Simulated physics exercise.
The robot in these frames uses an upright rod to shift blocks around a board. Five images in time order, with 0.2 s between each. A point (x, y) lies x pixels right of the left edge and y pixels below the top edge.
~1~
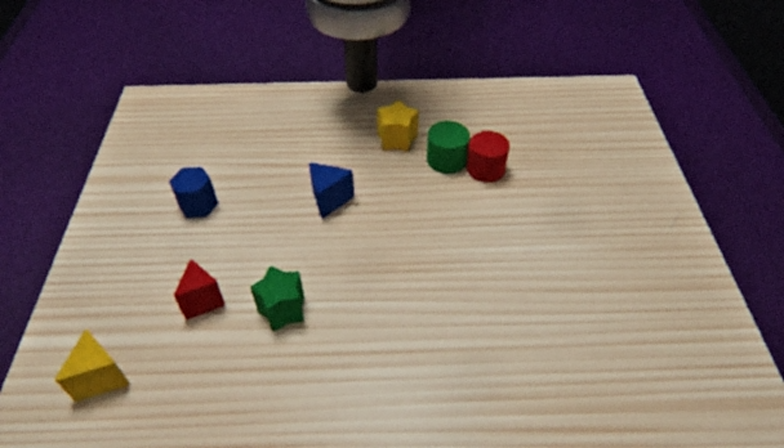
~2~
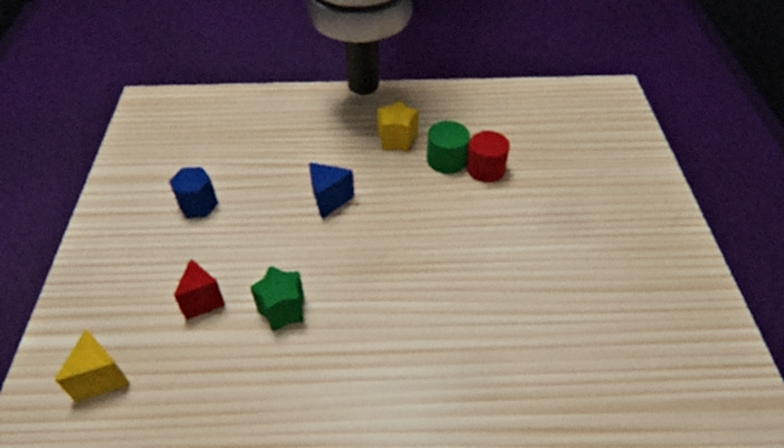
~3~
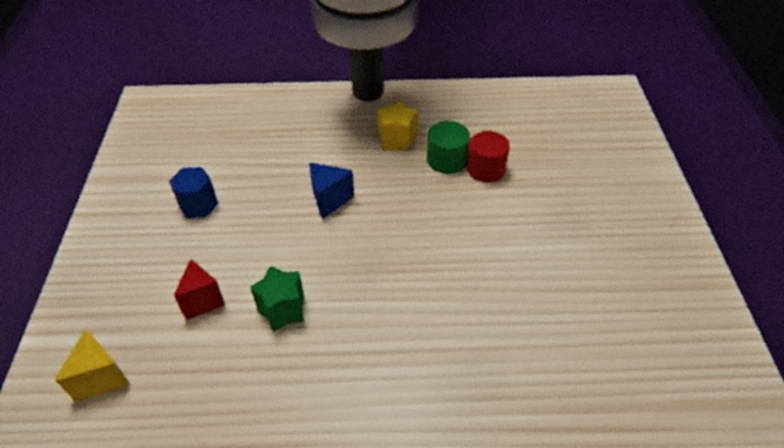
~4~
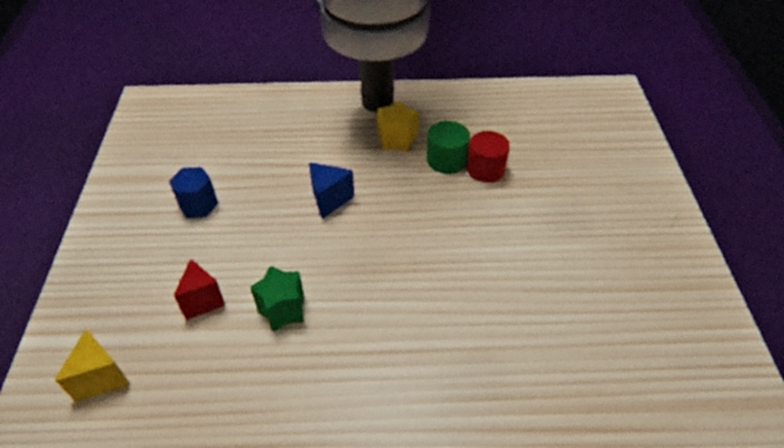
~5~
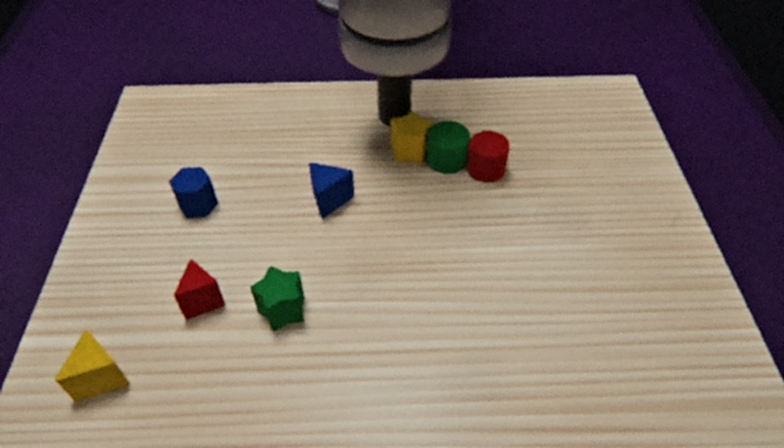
On a pale wooden board scattered with colored blocks, a robot's upright rod moved slowly toward the yellow star, then nudged it a little to the right, up close beside the green round block.
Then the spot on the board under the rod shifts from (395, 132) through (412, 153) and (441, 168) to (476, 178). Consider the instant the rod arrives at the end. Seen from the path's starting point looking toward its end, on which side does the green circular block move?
Toward the right.
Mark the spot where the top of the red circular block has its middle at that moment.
Its top centre is at about (531, 152).
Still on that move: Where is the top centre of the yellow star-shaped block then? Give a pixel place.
If I read the scene right, the answer is (455, 172).
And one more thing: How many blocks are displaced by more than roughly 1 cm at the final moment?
My guess is at least three.
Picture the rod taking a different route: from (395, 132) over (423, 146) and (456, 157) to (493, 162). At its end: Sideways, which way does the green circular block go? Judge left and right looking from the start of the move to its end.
That block drifts right.
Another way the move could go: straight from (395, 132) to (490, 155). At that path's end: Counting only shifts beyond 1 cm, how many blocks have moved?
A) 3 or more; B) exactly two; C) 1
A.
The first path, step by step. One third of the way, rod at (413, 138); yellow star-shaped block at (433, 146); green circular block at (474, 151); red circular block at (516, 150).
Two thirds of the way, rod at (443, 153); yellow star-shaped block at (447, 166), turned 25° clockwise; green circular block at (493, 167); red circular block at (527, 152).
At the end, rod at (478, 163); yellow star-shaped block at (455, 172), turned 60° clockwise; green circular block at (507, 175); red circular block at (531, 152).
